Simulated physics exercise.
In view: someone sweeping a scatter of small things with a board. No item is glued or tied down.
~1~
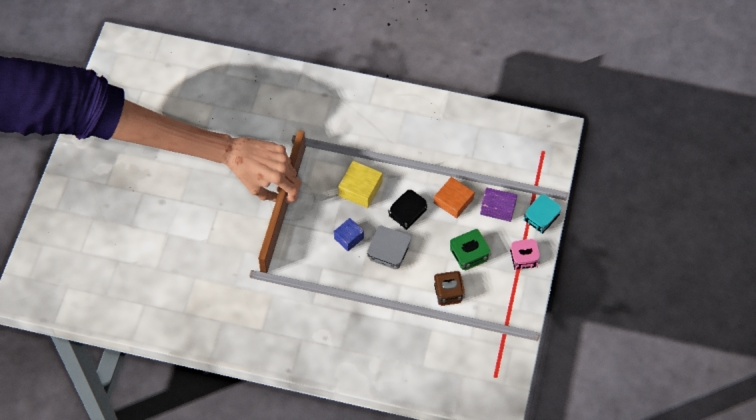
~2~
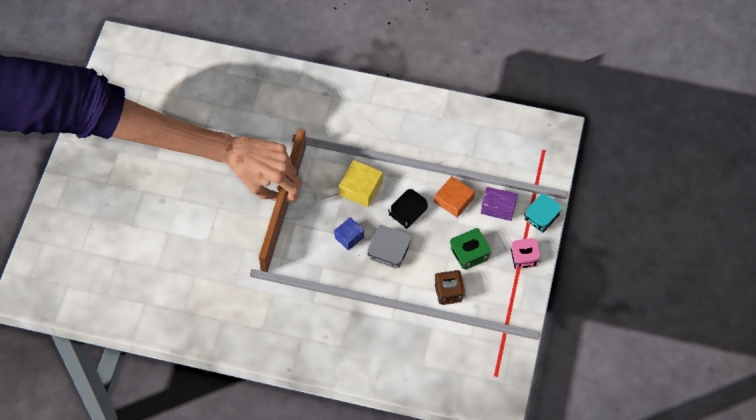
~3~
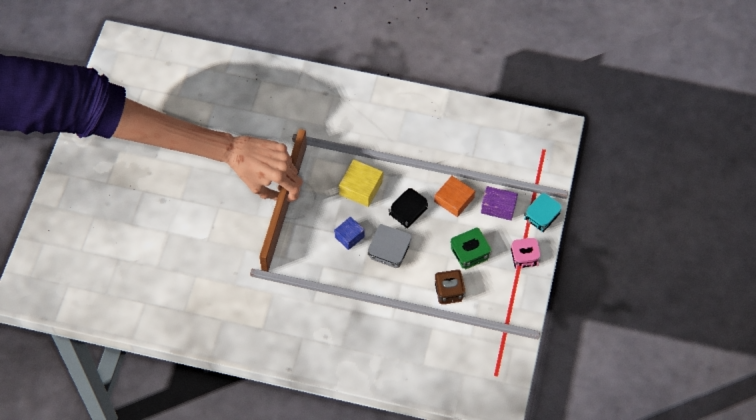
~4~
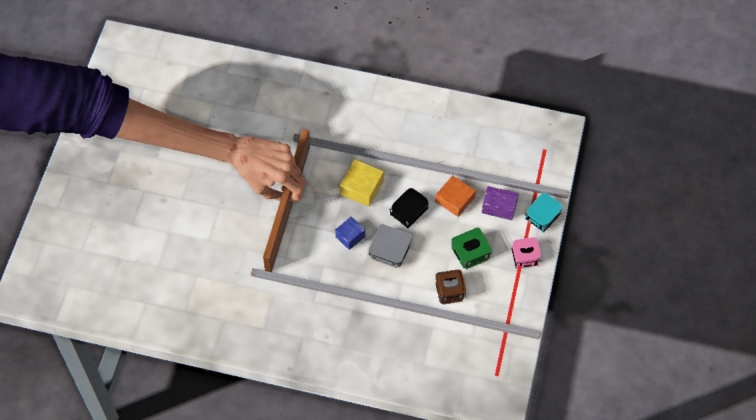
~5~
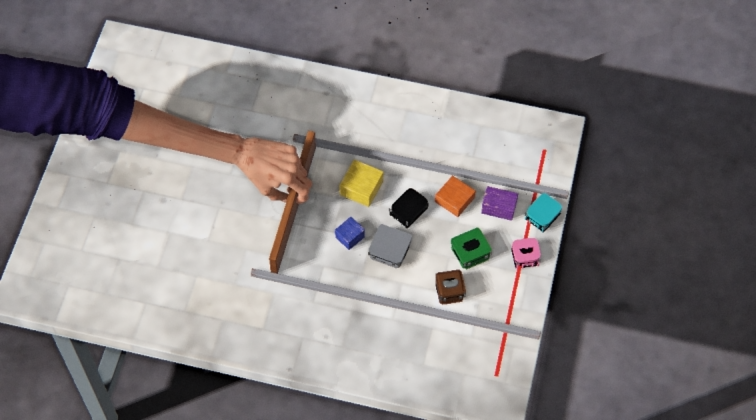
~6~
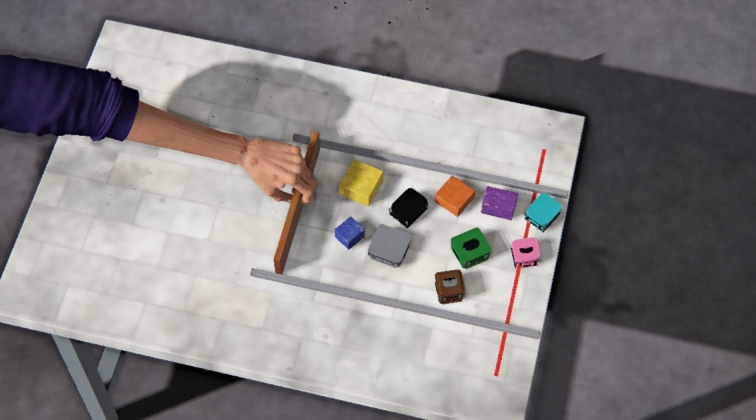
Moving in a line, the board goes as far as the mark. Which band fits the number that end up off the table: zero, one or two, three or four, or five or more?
The band is five or more.
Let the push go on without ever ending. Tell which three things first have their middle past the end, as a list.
Order: Turquoise case, then pink case, then purple block.
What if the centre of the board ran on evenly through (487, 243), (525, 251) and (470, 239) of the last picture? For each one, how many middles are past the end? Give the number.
That makes 4, 7, 2.
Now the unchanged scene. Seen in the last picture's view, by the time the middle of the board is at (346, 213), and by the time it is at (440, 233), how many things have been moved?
Moved so far: 2, then 9.
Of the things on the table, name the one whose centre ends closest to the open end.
The one you want is the yellow block.
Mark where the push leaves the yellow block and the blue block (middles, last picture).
Around (546, 220) and around (530, 267).
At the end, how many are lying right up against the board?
It is in contact with 3.
Early on, none off yet; turquoise case at rest near (543, 213); pink case at rest near (525, 253); purple block at rest near (499, 203).
A while later, none off yet; turquoise case travelled about its own width near (566, 214); pink case travelled about its own width near (548, 258); purple block travelled about its own width near (538, 209).
Finally, the number that fall off is five or more; lost, grey case, black case, orange block, green case, purple block, pink case and turquoise case.
